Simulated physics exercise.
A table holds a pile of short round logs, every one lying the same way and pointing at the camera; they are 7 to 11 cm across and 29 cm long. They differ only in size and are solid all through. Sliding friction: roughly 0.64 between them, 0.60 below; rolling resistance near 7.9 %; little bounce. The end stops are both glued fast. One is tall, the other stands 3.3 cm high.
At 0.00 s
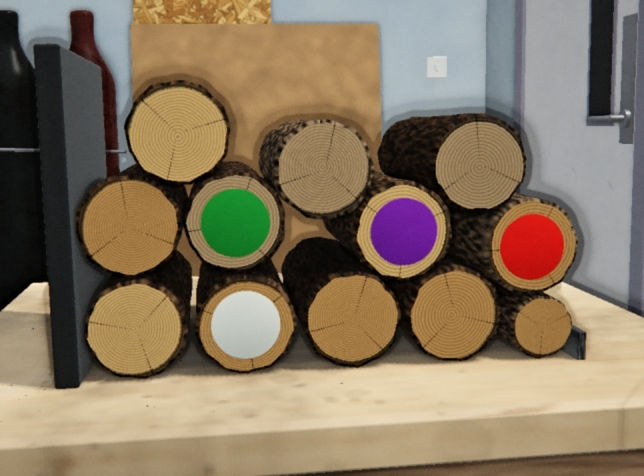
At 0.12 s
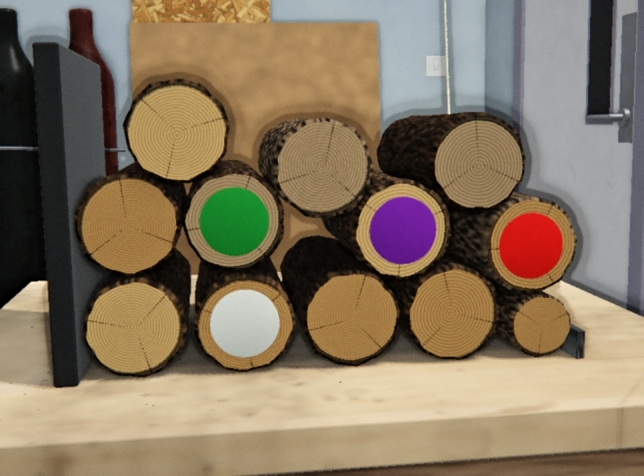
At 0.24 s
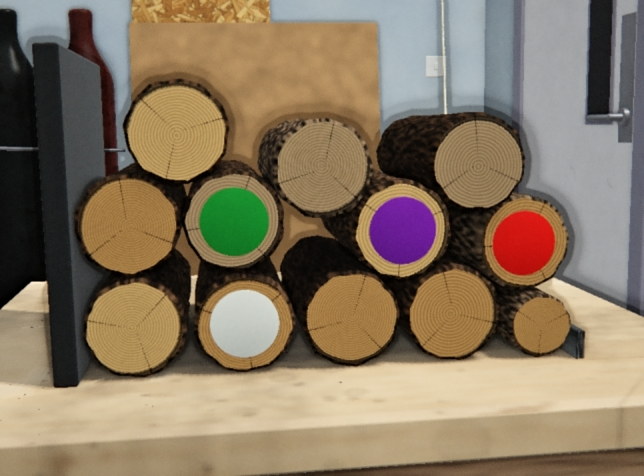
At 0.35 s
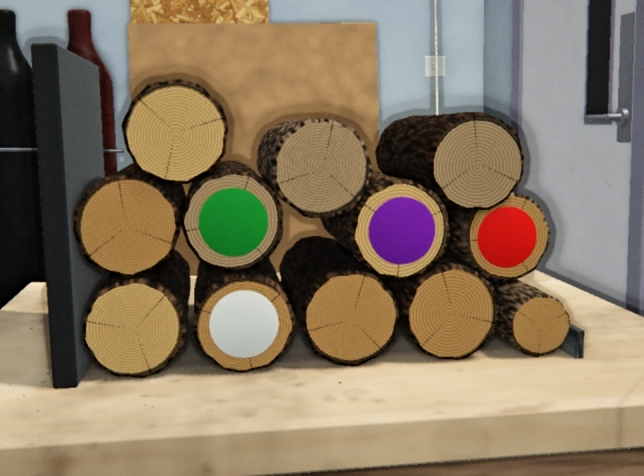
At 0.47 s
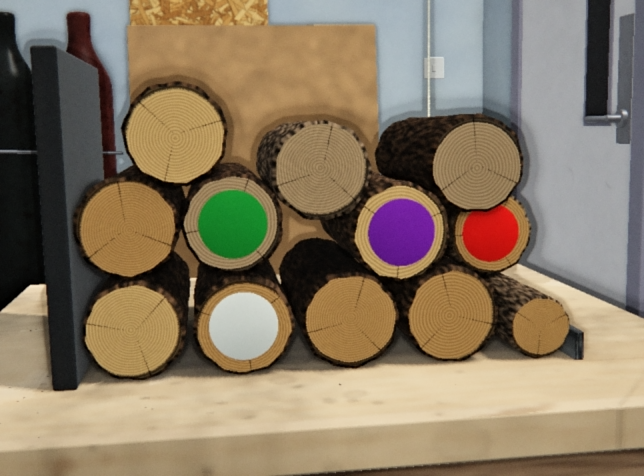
The red-marked log slides backward, away from the viewer, while the other stacked logs stay still.
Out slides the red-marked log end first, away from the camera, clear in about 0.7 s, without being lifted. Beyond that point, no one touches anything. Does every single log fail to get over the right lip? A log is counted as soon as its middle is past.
No, at least one does it.
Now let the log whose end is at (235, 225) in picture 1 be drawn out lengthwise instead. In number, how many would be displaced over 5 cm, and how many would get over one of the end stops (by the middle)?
You'd get 2 for the first part and 0 for the second.
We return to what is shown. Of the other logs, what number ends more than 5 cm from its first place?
That comes to 1 in total.
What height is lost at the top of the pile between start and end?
About 0 cm.
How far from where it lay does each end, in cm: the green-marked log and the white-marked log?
Green-marked log: 0, white-marked log: 0.
After 0.93 s, 0 now displaced over 5 cm; not one over the end stops; the one last seen at (477, 164) 1.4 cm right and 2.1 cm down.
After 1.01 s, 1 now displaced over 5 cm; not one over the end stops; the one last seen at (477, 164) 3.9 cm right and 8 cm down.
After 1.22 s, 1 now displaced over 5 cm; 1 over the right lip; the one last seen at (477, 164) 17 cm right and 17 cm down.
After 1.37 s, 1 now displaced over 5 cm; 1 over the right lip; the one last seen at (477, 164) 26 cm right and 17 cm down.
At rest by 1.7 s, 1 moved over 5 cm; 1 over the right lip; the one last seen at (477, 164) fallen off to the right; top of the pile 32 cm high, from 32 cm.
